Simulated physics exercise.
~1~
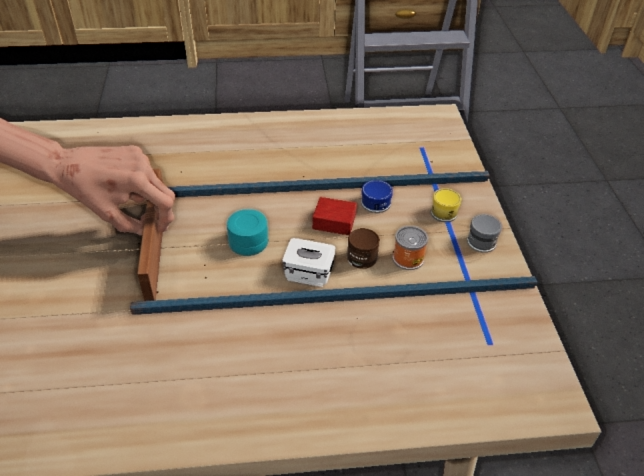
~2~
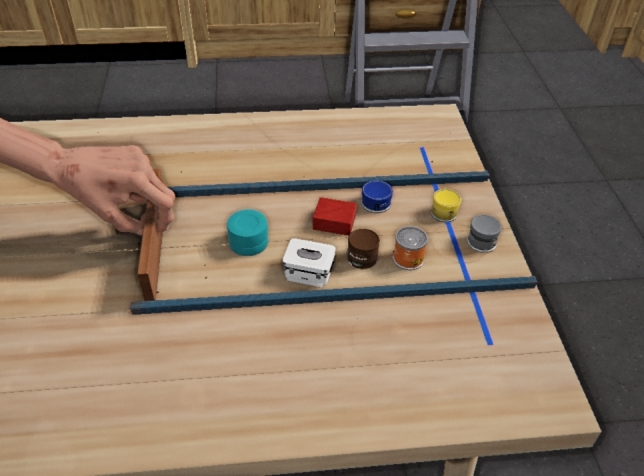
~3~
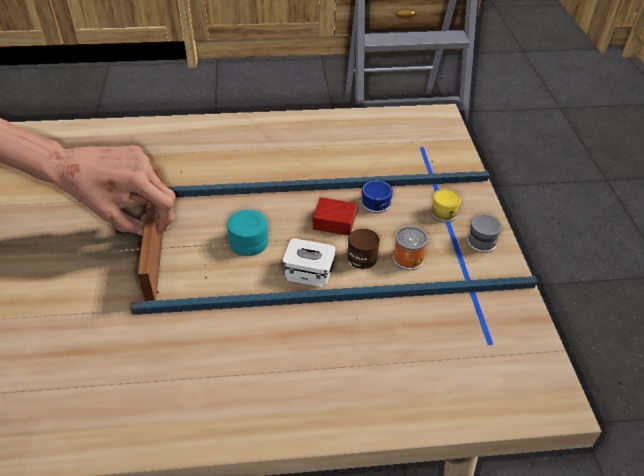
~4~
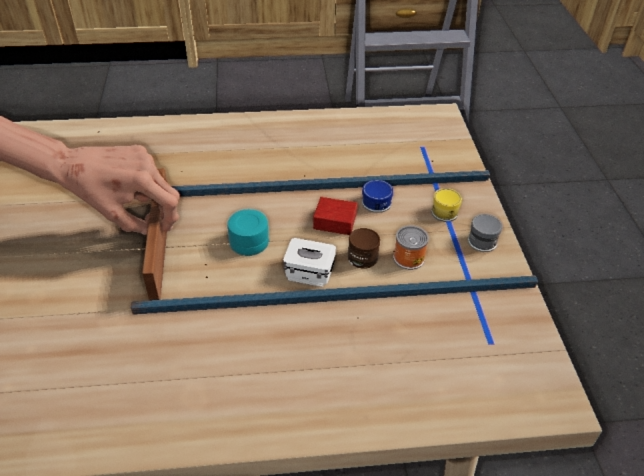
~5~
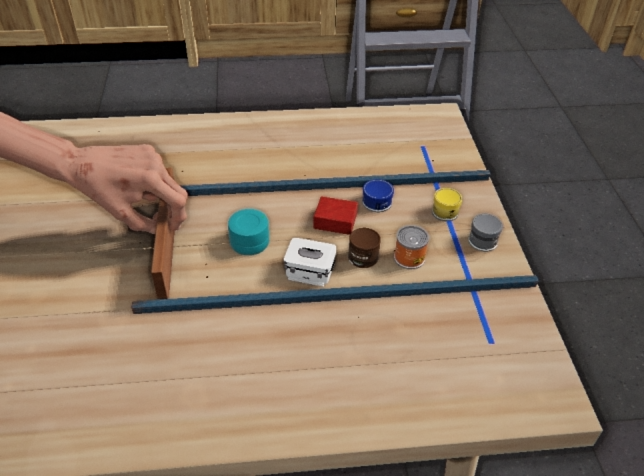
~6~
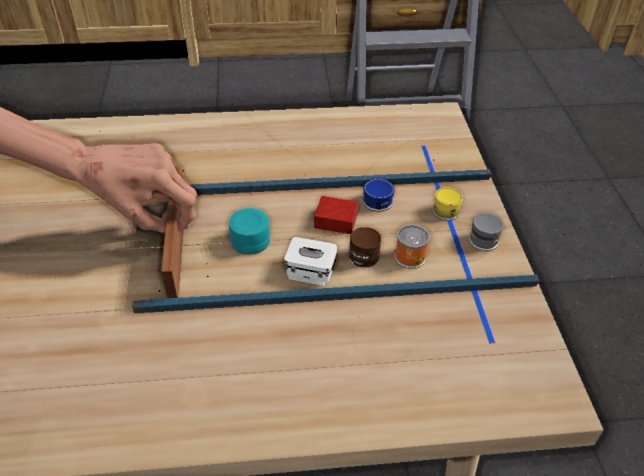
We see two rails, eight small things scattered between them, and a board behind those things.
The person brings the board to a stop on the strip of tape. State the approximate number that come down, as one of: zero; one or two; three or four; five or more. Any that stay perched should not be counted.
Approximate number down: One or two.
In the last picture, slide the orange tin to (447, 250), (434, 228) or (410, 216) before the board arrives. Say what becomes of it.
Well, in turn it sits tight; it sits tight; it sits tight.
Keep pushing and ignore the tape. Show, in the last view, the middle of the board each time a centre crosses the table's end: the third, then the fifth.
At (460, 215) for the third, at (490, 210) for the fifth.
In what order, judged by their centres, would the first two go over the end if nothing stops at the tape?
In order: The orange tin, the brown tub.
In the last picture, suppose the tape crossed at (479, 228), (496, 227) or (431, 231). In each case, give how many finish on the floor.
Counts per try: 4; 7; 0.
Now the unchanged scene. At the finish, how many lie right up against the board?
4 end up touching it.
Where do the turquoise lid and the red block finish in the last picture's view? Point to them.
Same order as the question: First (476, 226), second (466, 206).
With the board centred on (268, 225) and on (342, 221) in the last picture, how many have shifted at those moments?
At the one place 1, at the other 6.
Soon after, none off yet; grey tin at rest near (486, 232); yellow pot at rest near (447, 204); orange tin at rest near (412, 247).
After that, none off yet; grey tin at rest near (486, 232); yellow pot at rest near (447, 204); orange tin displaced about its own width near (432, 246).
And then, none off yet; grey tin moving near (491, 230); yellow pot moving near (457, 205); orange tin displaced well along near (502, 253).
In the end, the number that fall off is one or two; gone, orange tin.
